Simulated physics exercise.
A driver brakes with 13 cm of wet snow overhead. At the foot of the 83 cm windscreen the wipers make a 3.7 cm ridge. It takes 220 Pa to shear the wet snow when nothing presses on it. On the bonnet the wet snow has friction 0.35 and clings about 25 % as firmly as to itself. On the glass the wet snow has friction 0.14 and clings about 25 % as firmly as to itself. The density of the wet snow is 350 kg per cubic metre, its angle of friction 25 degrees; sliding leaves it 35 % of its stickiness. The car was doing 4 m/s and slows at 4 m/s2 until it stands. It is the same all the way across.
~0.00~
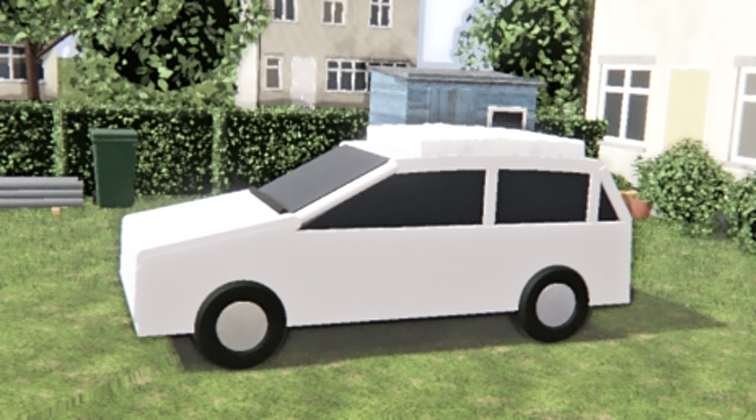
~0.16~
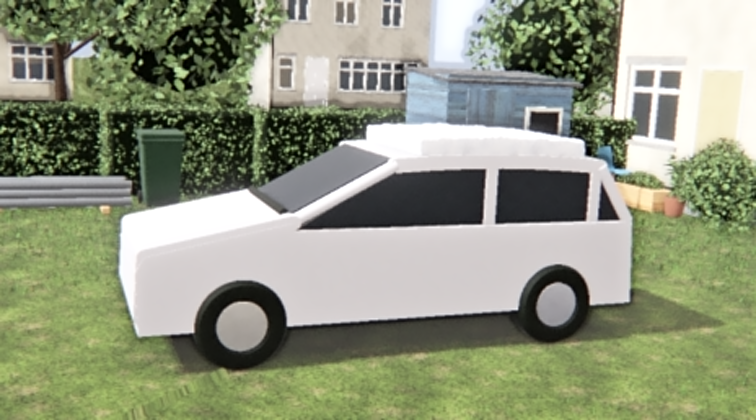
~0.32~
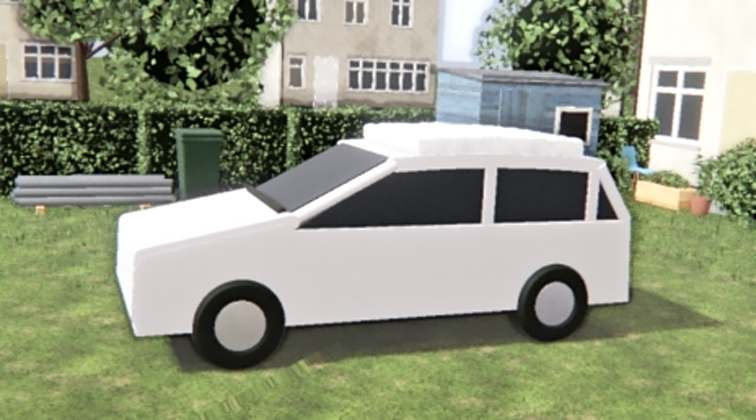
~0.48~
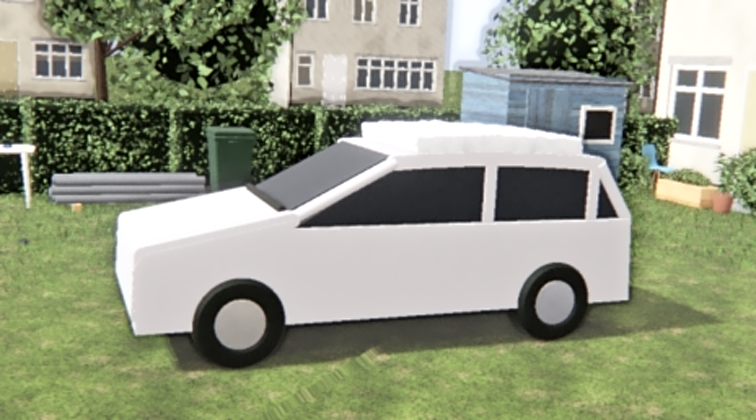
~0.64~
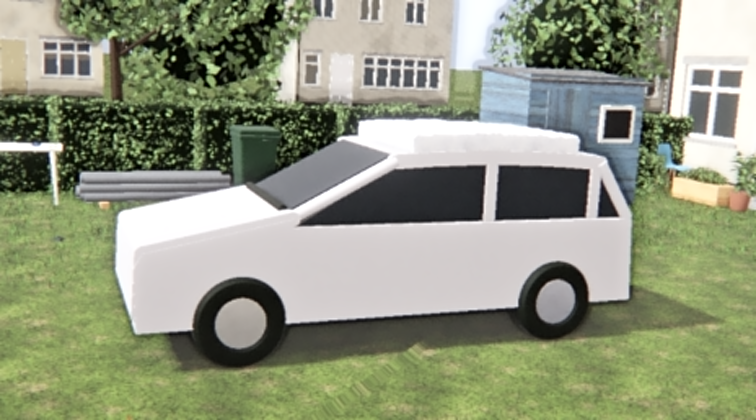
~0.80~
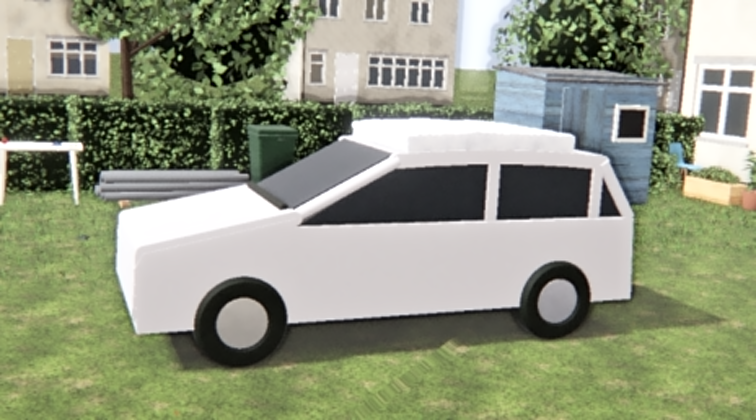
A white car with a layer of snow on its roof rolled left across the grass past a hedge, bin and blue shed, gradually slowing as the snow slid slightly forward towards the windscreen.
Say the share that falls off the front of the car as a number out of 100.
About 2 %.
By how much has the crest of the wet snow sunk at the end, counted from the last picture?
Roughly 0 cm.
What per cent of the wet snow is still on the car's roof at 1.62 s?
Near 80 %.
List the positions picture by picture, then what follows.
In the first frame, front end of the wet snow at (421, 142).
In the second frame, front end of the wet snow at (421, 145).
In the third frame, front end of the wet snow at (419, 144), its middle shifted 5 mm.
In the fourth frame, front end of the wet snow at (417, 142), its middle shifted 2.0 cm.
In the fifth frame, front end of the wet snow at (413, 141), its middle shifted 5.4 cm.
In the sixth frame, front end of the wet snow at (407, 141), its middle shifted 11 cm.
By 1.17 s, 88 % of the snow is on the roof, 12 % on the glass, none on the bonnet and none has gone off the nose.
By 1.62 s, 79 % of the snow is on the roof, 14 % on the glass, 6 % on the bonnet and none has gone off the nose.
By 2.06 s, 79 % of the snow is on the roof, 9 % on the glass, 12 % on the bonnet and none has gone off the nose.
By 2.50 s, 79 % of the snow is on the roof, 9 % on the glass, 10 % on the bonnet and 2 % has gone off the nose.
By 2.60 s, at the end, 79 % of the snow is on the roof, 9 % on the glass, 10 % on the bonnet and 2 % has gone off the nose.
